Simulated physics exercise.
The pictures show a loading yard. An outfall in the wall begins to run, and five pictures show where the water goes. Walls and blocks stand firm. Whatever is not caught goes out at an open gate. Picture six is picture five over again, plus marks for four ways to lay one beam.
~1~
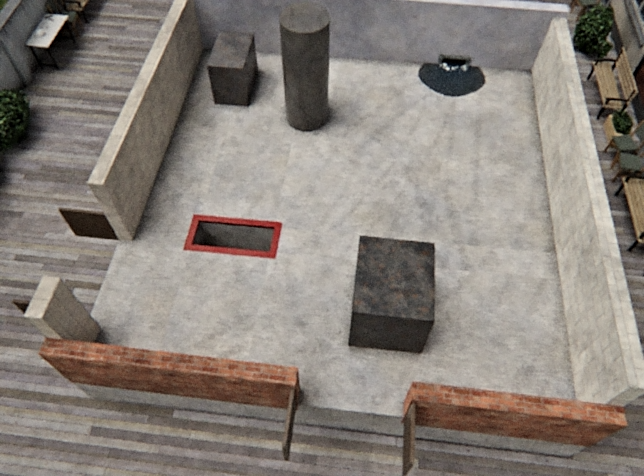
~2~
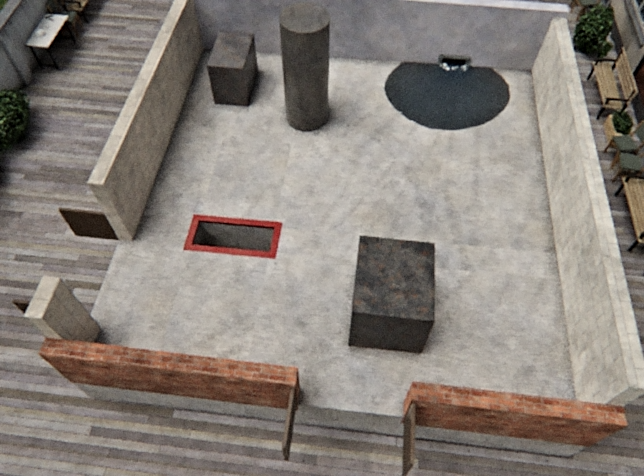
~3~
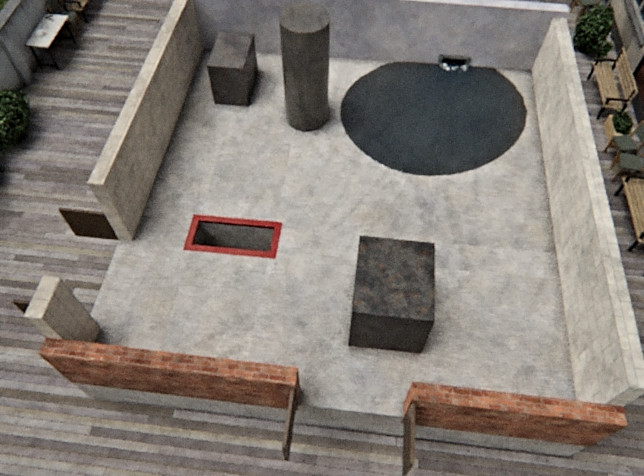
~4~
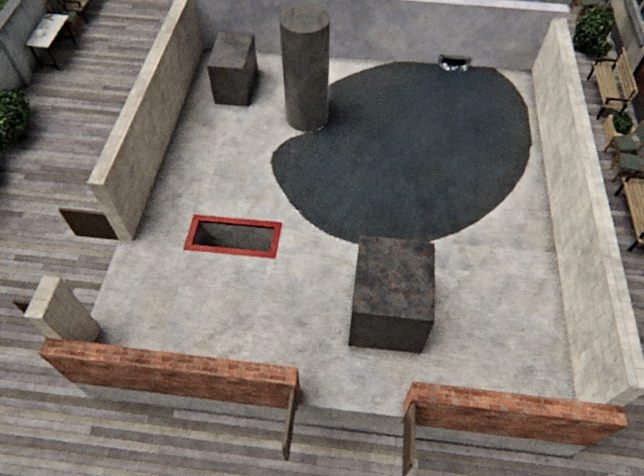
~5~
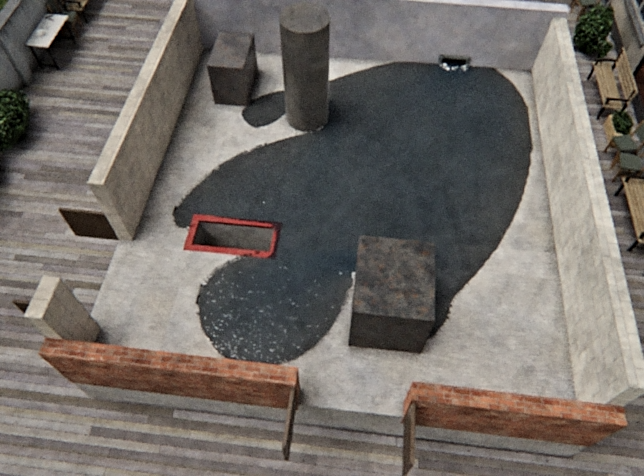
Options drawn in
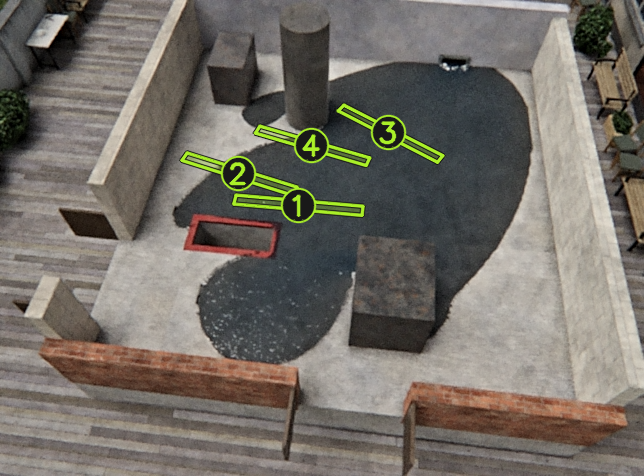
A walled concrete loading yard, ringed by wooden decking, is seen from high above by a still camera. Pale walls flank it, low brick walls line the front, a dark column and block stand at the back, a larger dark block sits nearer, and a red-rimmed drain lies left of centre. Dark liquid spreads from the outfall at the back wall, passes the column and near block, and reaches the drain.
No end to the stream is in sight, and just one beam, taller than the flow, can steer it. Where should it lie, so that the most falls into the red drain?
Take 2.
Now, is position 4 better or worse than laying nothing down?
Worse.
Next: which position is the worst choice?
Position 1.
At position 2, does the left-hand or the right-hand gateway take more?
The left gate.
On the marked copy, 1 from (234, 199) to (362, 210); 2 from (184, 156) to (295, 191); 3 from (341, 108) to (440, 158); 4 from (257, 129) to (367, 161).
For position 1, about 3 % of the stream goes into the red drain, about 96 % out by the gates.
For position 2, about 20 % of the stream goes into the red drain, about 79 % out by the gates.
For position 3, about 12 % of the stream goes into the red drain, about 87 % out by the gates.
For position 4, about 12 % of the stream goes into the red drain, about 88 % out by the gates.
